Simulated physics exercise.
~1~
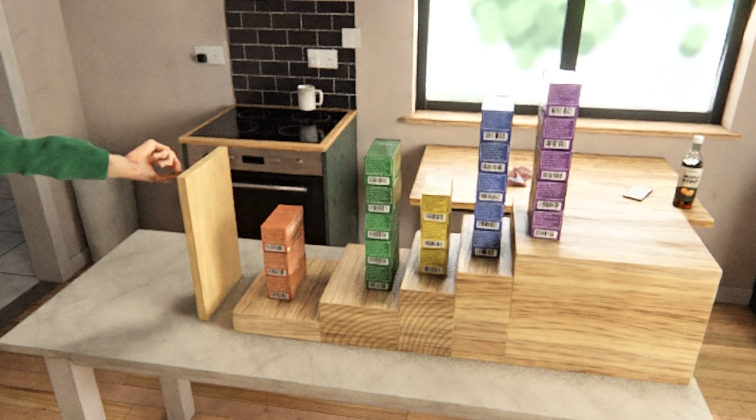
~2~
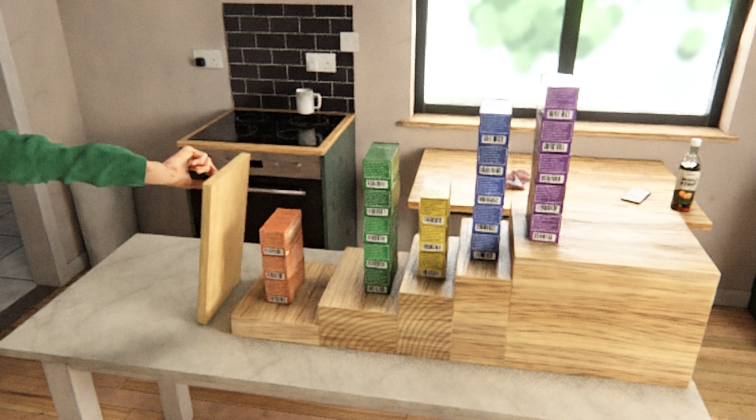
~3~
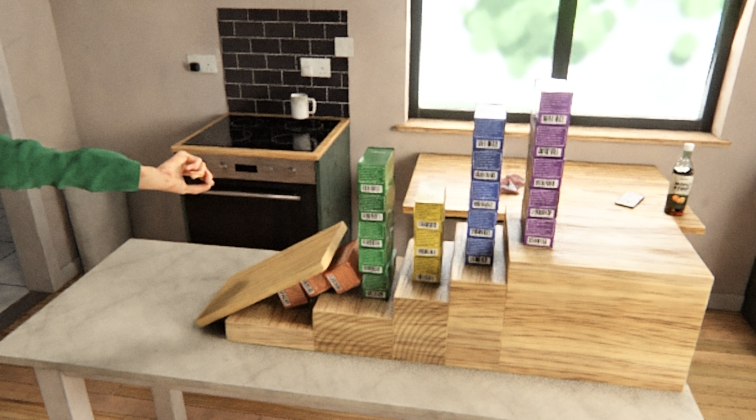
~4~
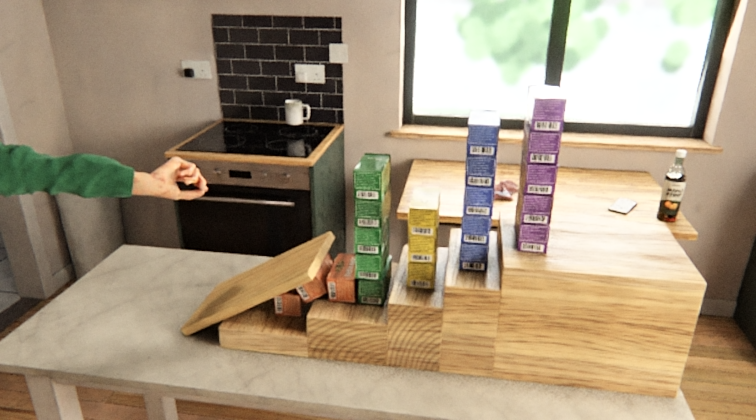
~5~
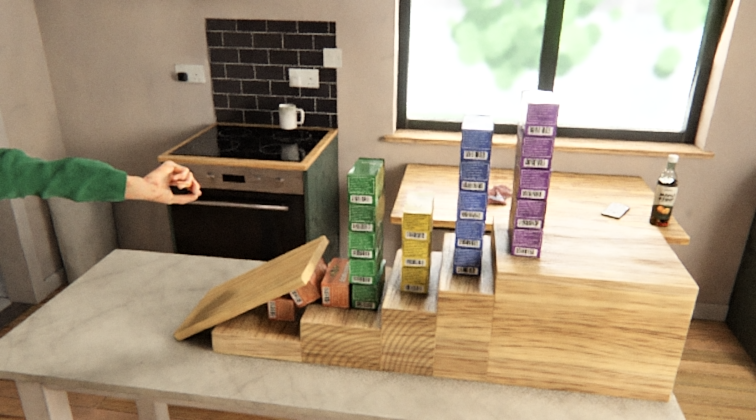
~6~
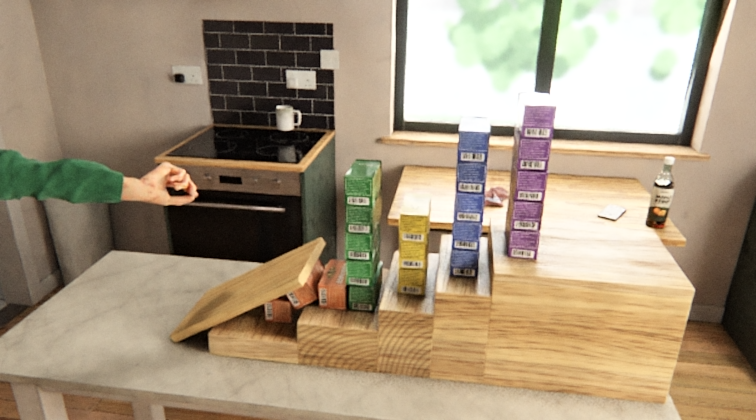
In a kitchen, a hand tips a board that topples only the orange packets.
